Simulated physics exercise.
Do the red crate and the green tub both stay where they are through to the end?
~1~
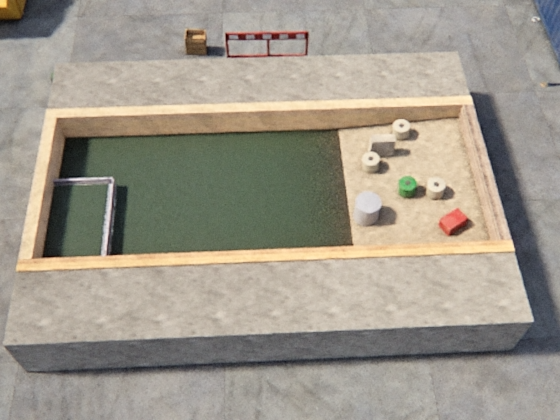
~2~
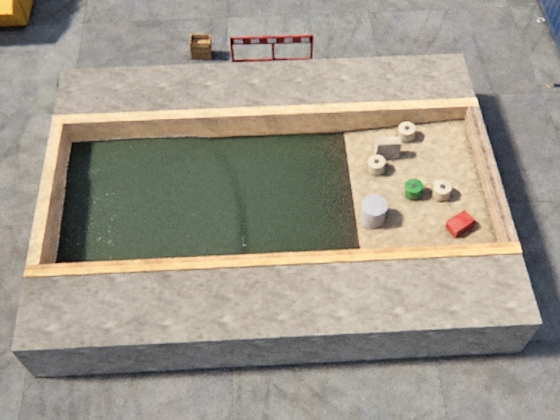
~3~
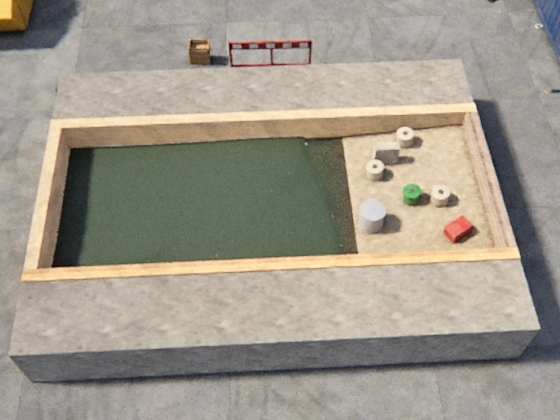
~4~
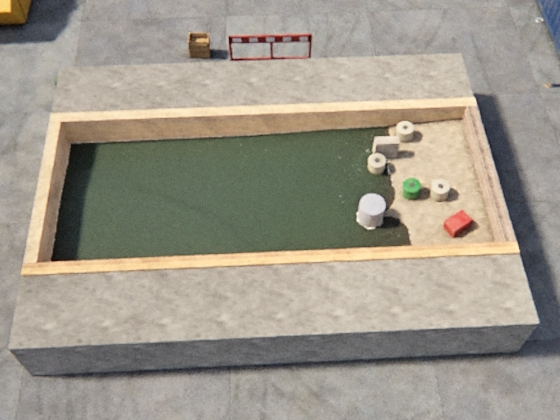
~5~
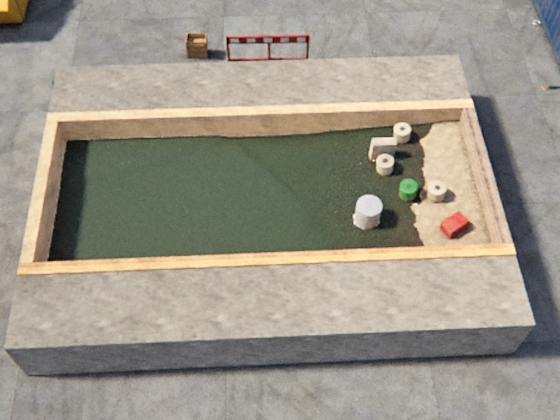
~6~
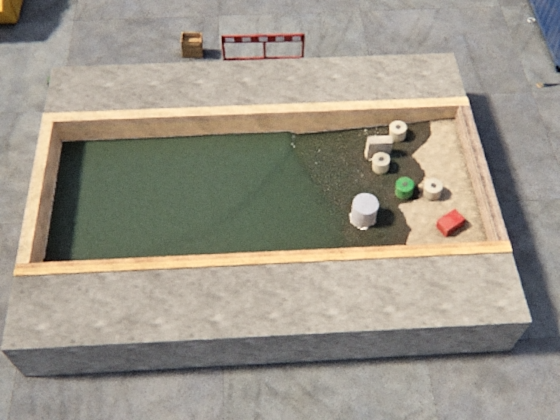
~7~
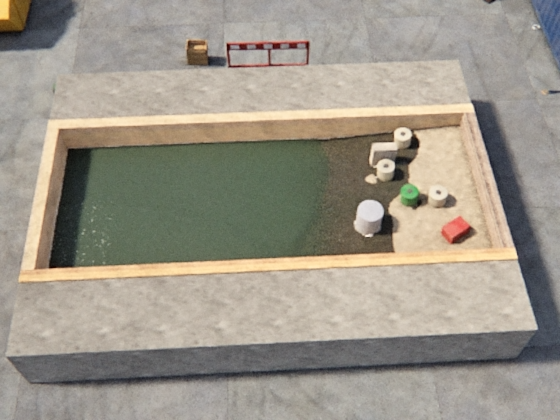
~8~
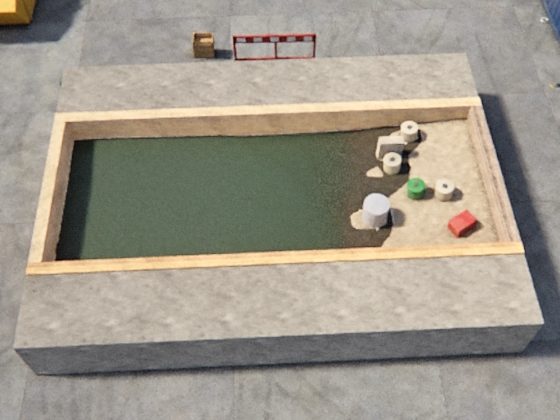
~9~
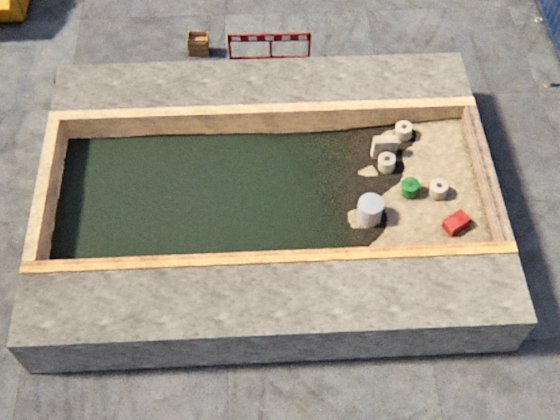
Yes, both stay put. The red crate and the green tub are still resting in their original spots on the sand at the end.
